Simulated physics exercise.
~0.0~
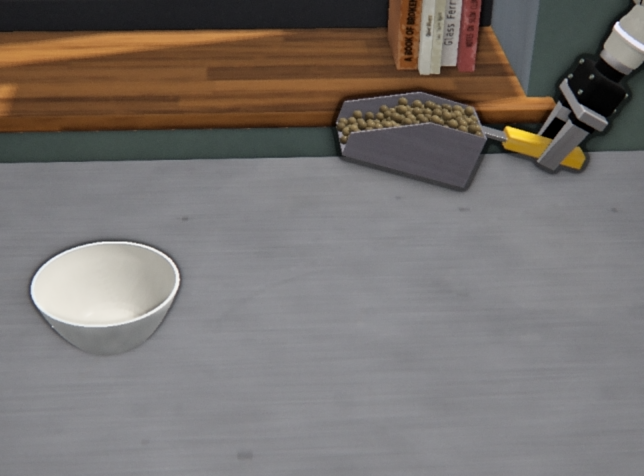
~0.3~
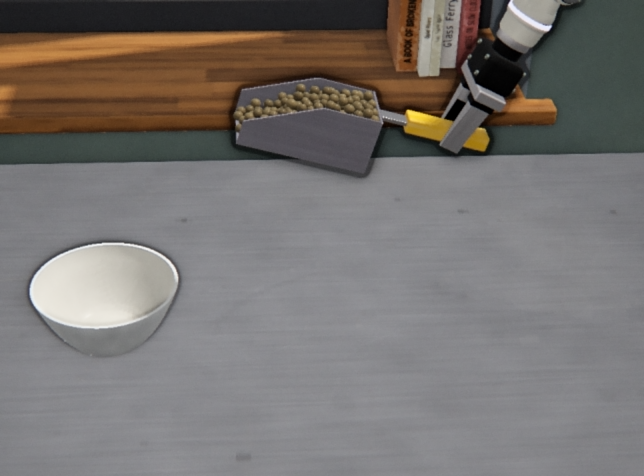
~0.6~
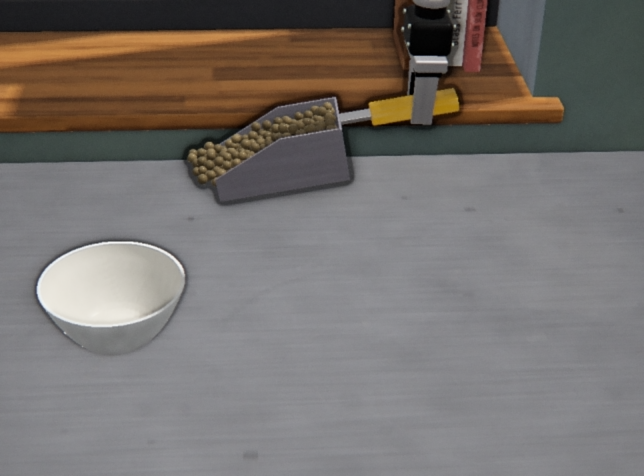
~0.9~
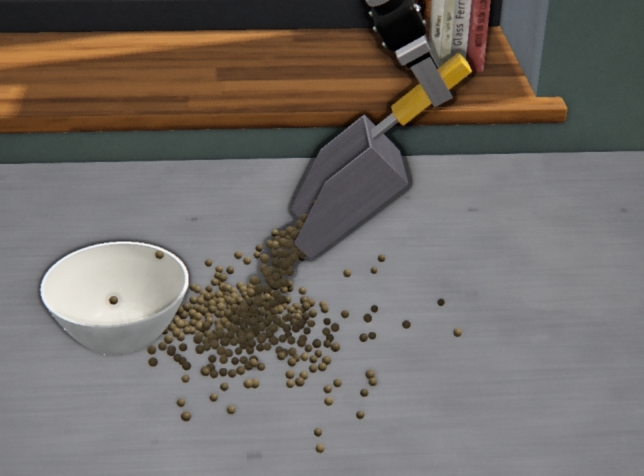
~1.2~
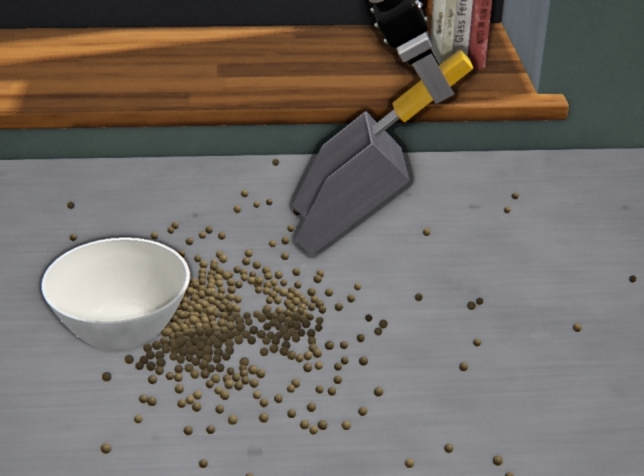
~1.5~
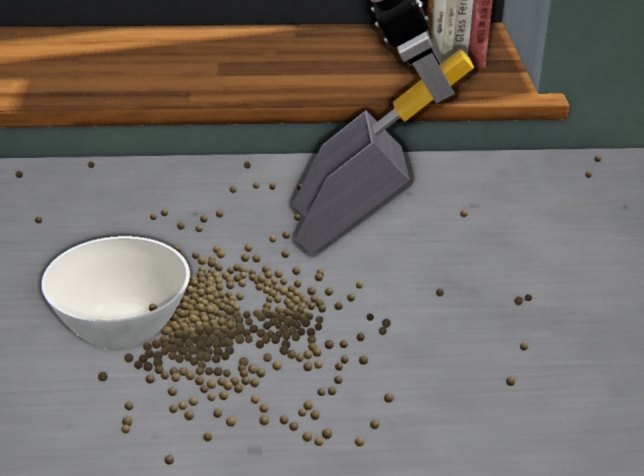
On a grey tabletop in front of a wooden shelf with a few books, a robot arm grips the yellow handle of a grey scoop heaped with small tan beads, while a white bowl stands at the left. The arm carries the scoop left toward the bowl, then starts tipping it forward so the beads slide to its open front. It draws back slightly to the right and tilts more steeply, and the beads pour out short of the bowl. They scatter across the table as the arm holds still. The scoop ends up empty, with nearly all the beads on the tabletop.
